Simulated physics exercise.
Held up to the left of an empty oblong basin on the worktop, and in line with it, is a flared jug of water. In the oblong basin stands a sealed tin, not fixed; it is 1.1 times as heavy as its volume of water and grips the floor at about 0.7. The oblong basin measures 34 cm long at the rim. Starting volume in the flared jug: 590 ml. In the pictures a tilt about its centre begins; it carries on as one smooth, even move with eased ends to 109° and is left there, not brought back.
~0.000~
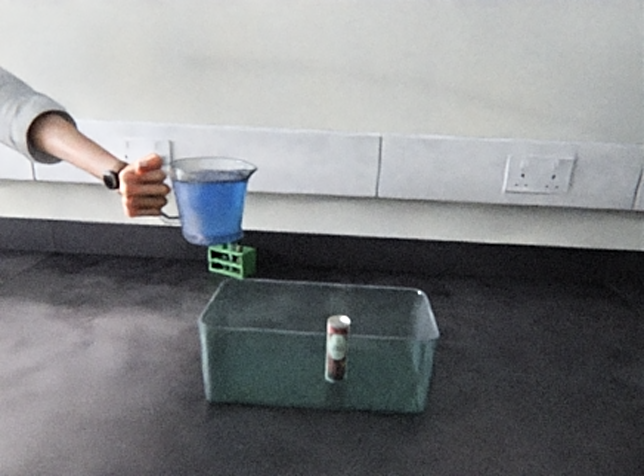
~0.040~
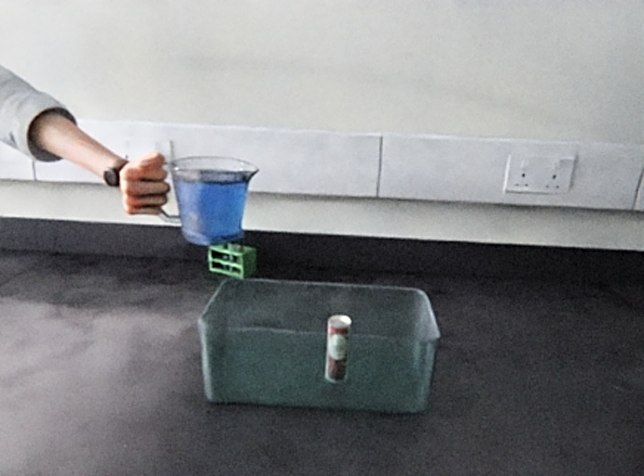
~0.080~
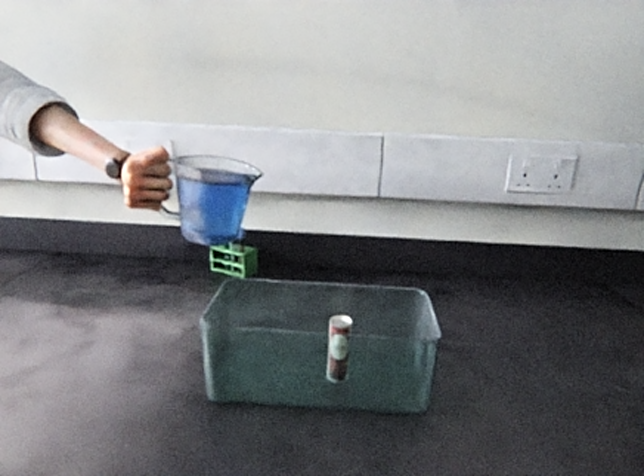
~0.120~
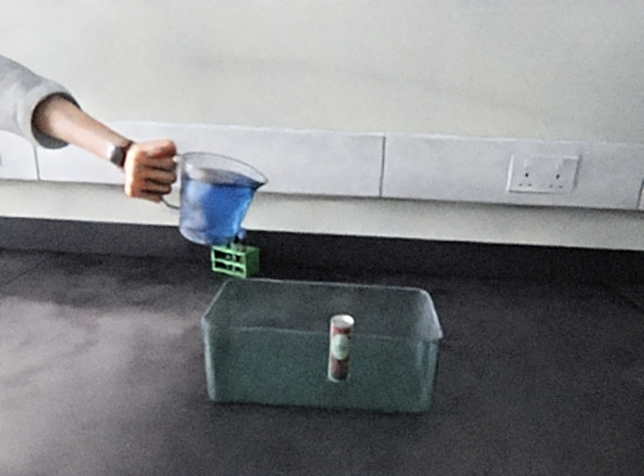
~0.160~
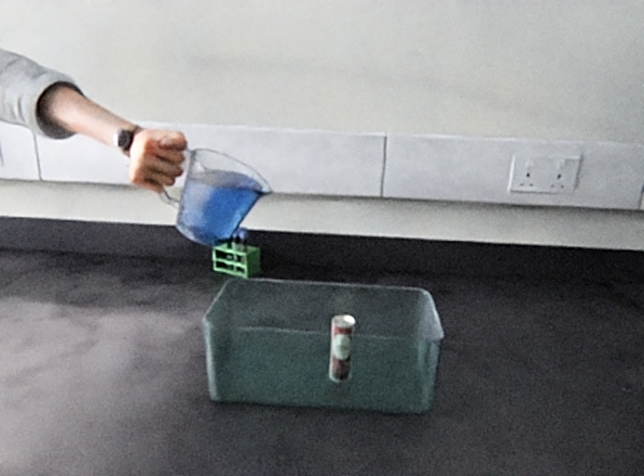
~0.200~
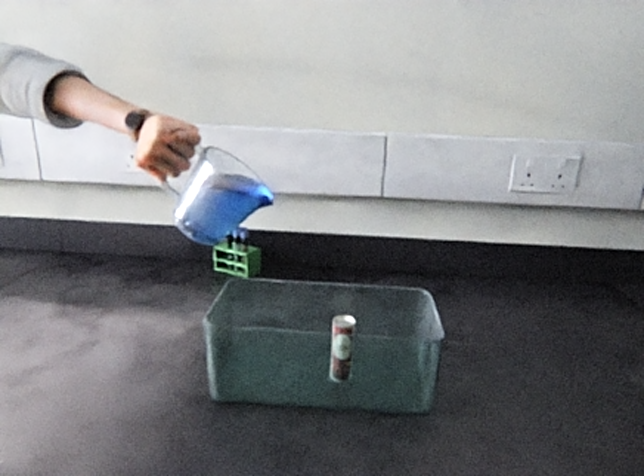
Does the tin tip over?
No, it stays on its base.
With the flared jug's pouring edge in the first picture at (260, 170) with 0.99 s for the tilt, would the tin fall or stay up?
It does not tip.
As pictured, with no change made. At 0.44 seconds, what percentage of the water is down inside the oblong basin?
I'd estimate some 28 percent of the liquid.
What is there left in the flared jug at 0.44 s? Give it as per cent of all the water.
At that time about 36 in a hundred parts are still held.
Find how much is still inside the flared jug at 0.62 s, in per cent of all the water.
What remains is about 4 percent of it all.
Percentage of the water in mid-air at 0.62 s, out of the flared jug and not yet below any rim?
About 12 % of the total.
After 0.44 s the tilt is 105° and 37 per cent is still to pour; the tin stands where it began.
After 0.62 s the tilt is 109° and 4 per cent is still to pour; the tin stands where it began.
After 0.80 s the tilt is 109° and 0 per cent is still to pour; the tin stands where it began.
After 1.00 s the tilt is 109° and 0 per cent is still to pour; the tin stands where it began.
In the end the tin stands where it began.
